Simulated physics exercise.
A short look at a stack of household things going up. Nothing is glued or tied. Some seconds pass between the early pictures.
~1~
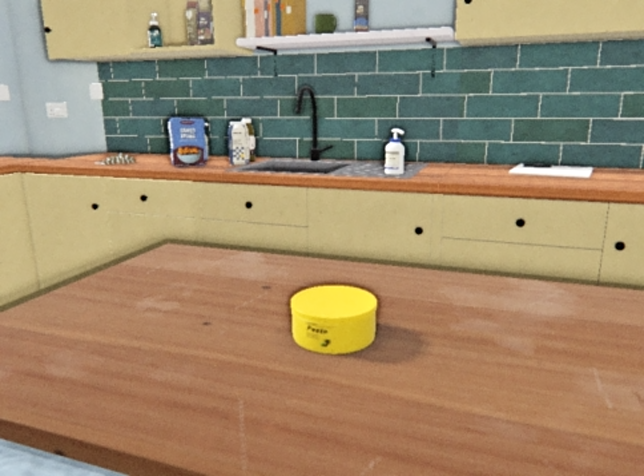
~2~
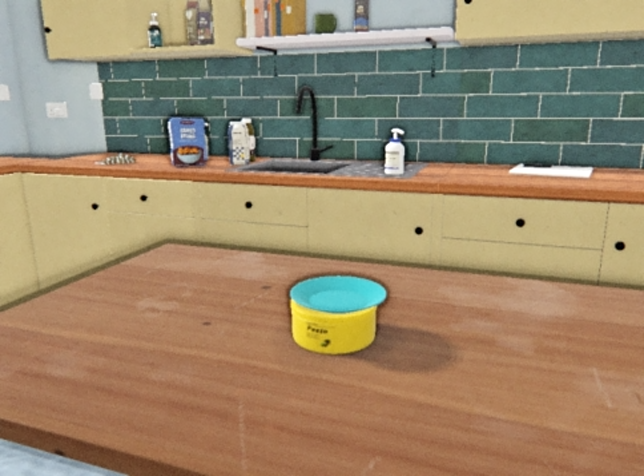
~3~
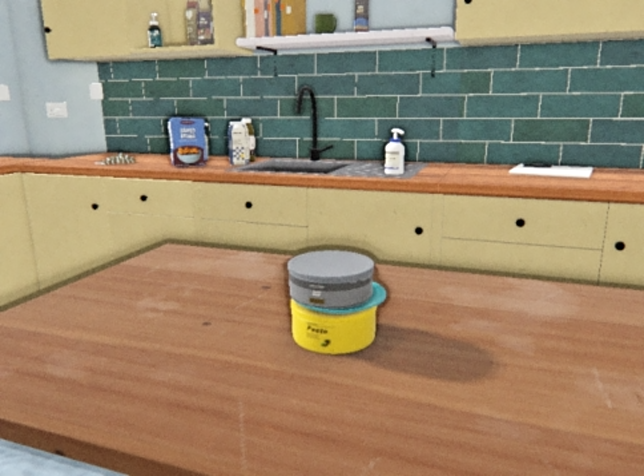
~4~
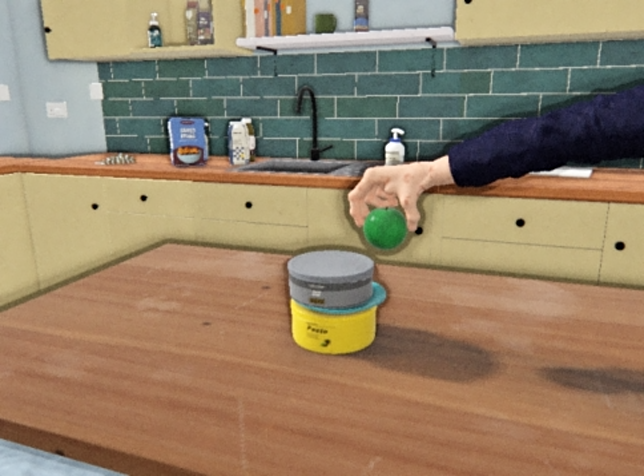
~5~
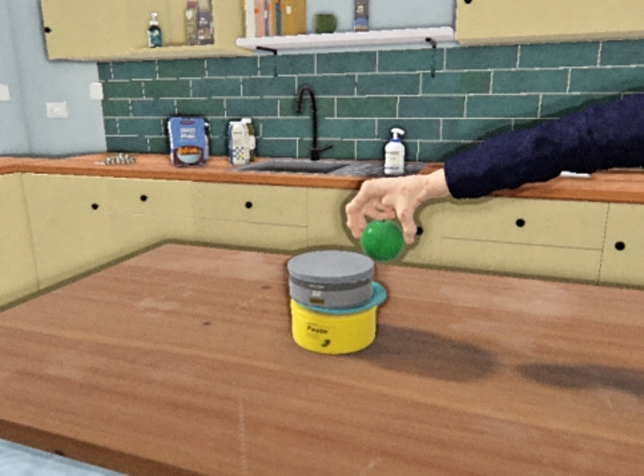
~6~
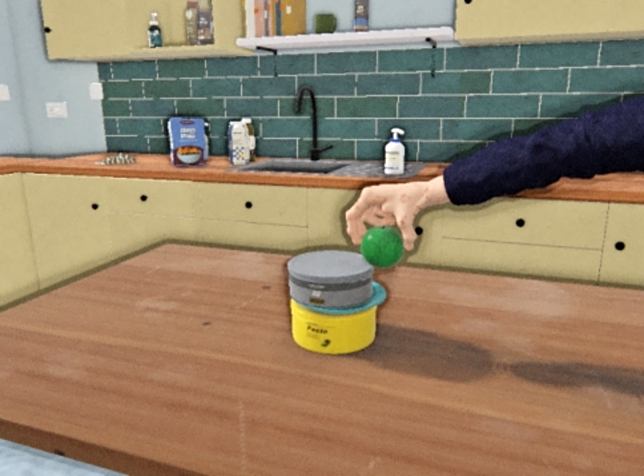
On a kitchen counter, a hand lowers a green apple to a stack of tubs.
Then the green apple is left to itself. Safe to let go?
In the end the pile gives way.
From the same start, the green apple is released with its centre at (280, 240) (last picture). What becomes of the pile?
Then it gives way.
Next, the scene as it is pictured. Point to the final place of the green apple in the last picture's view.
Near (422, 334).
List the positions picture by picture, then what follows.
In the first frame, the last thing is not in view yet.
In the second frame, the last thing is not in view yet; yellow tub (334, 318).
In the third frame, the last thing is not in view yet; grey tub (331, 278).
In the fourth frame, on its way; green apple (385, 229).
In the fifth frame, on its way; green apple (382, 241); yellow tub (334, 318).
In the sixth frame, in place under the hand; green apple (382, 247); grey tub (331, 278).
Then, 0.30 s later than the last frame, green apple now fallen.
Then, 0.40 s later than the last frame, things are still on the move.
When it is over, fallen, green apple; the other 3 as before. End places, in pixels of the last picture, green apple near (422, 335). The pile loses its balance.
